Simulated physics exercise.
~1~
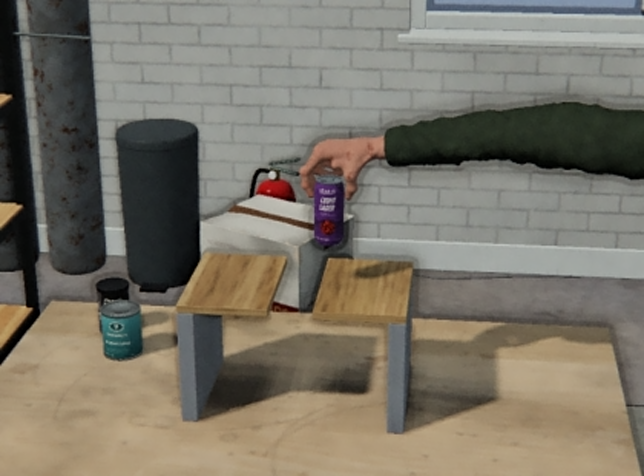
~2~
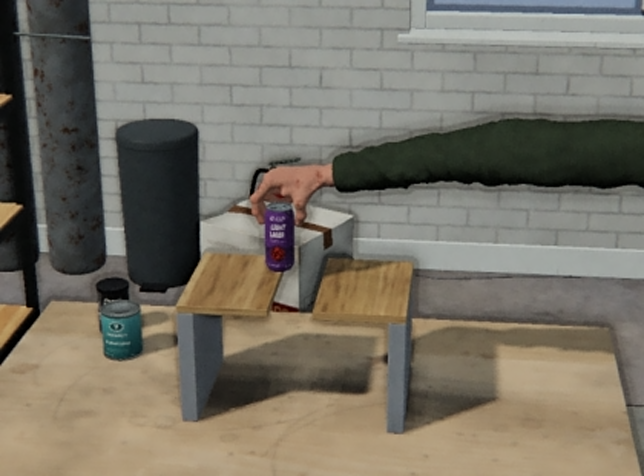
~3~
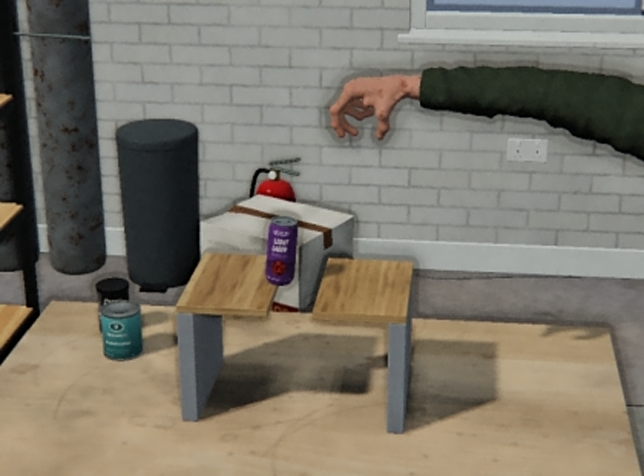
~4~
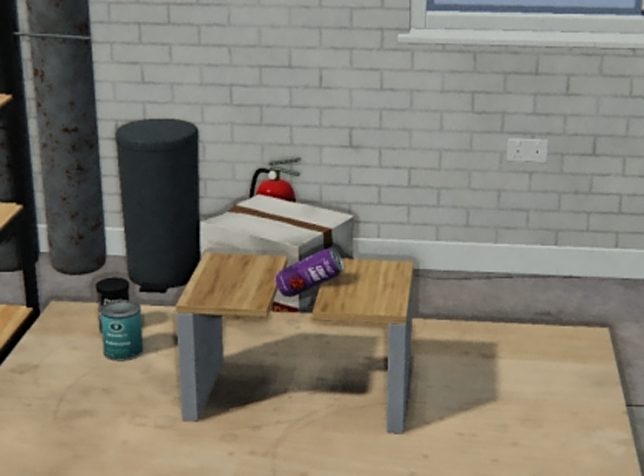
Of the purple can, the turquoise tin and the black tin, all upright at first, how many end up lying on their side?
One of them ends up on its side, the purple can. The turquoise tin and the black tin stay standing.
